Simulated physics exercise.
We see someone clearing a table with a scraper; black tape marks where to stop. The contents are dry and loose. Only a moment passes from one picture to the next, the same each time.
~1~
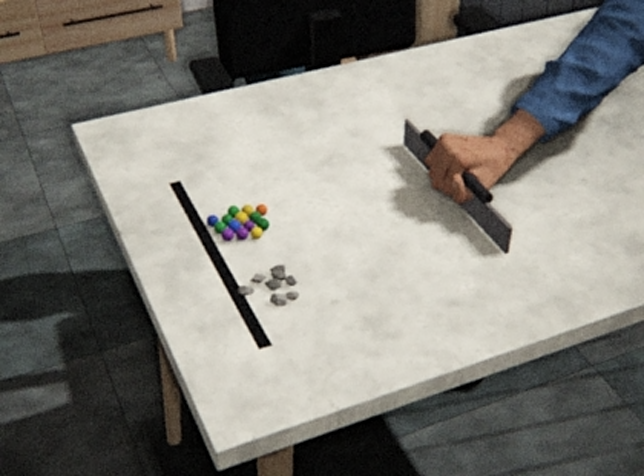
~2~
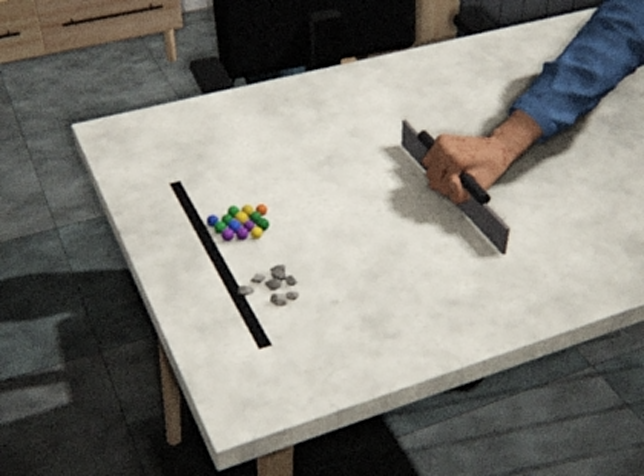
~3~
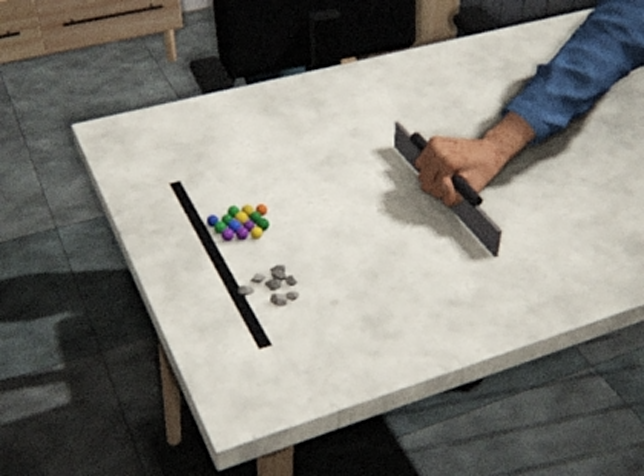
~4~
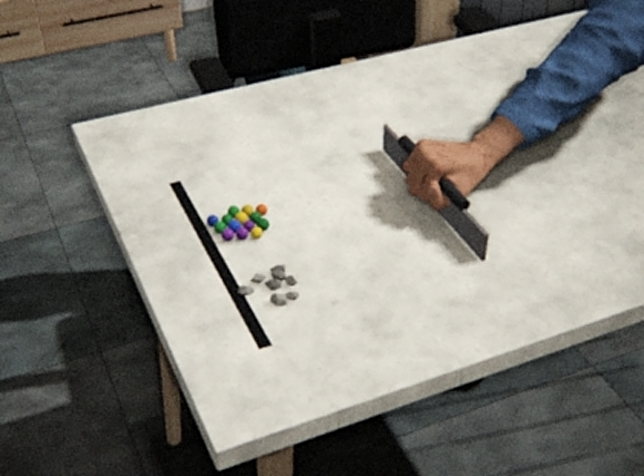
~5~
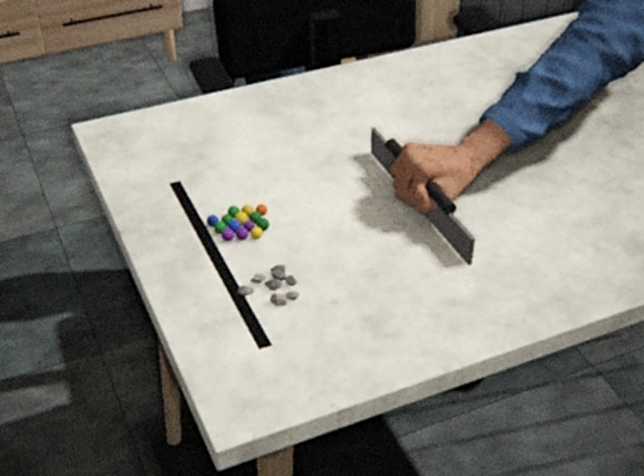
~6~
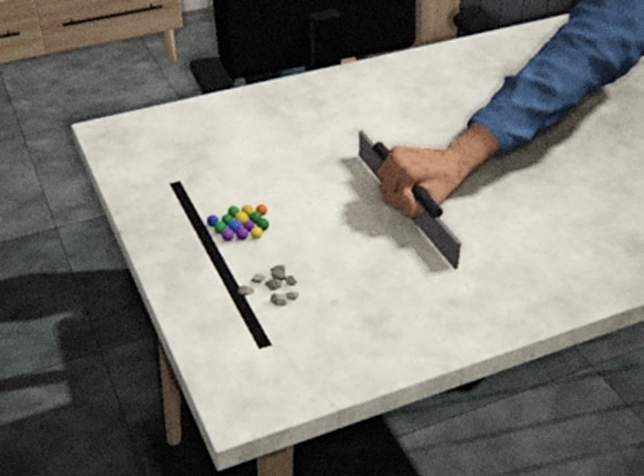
A hand in a blue sleeve slides an upright scraper slowly leftward across a pale tabletop, covering a short distance. Colourful marbles and a few bits of gray gravel lie still beside a strip of black tape.
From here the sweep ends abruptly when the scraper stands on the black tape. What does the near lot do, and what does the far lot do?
Here the near lot stays on top, and the far lot loses pieces over the edge.
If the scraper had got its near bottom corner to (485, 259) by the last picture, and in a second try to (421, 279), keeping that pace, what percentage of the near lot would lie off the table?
Near 0 % and 0 %.
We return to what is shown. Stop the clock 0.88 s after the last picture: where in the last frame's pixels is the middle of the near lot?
Roughly at (212, 301).
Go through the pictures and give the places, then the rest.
The first picture shows scraper (501, 231), at rest; black tape (178, 189), about a palm's width from the edge; edge at (140, 282); near lot (272, 285), a few bits of gravel; far lot (241, 219), a few glass marbles.
The second picture shows scraper (499, 232); far lot (241, 219).
The third picture shows scraper (491, 235); near lot (272, 285).
The fourth picture shows scraper (478, 238); far lot (241, 219).
The fifth picture shows scraper (464, 242); near lot (272, 285).
The sixth picture shows scraper (451, 247); black tape (178, 189); edge at (140, 282); near lot (272, 285); far lot (241, 219).
Then, 0.43 s later than the last frame, scraper still moving, near (306, 209); near lot all on the table, its front near (246, 291); far lot all on the table, its front near (213, 221).
Then, 0.88 s later than the last frame, scraper stopped at the black tape; near lot all on the table, its front near (195, 300); far lot all on the table, its front near (151, 222).
Then, 1.16 s later than the last frame, scraper stopped at the black tape; near lot all on the table, its front near (193, 301); far lot roughly half over the edge.
When it is over, scraper stopped at the black tape; near lot all on the table, its front near (193, 301); far lot every one over the edge.
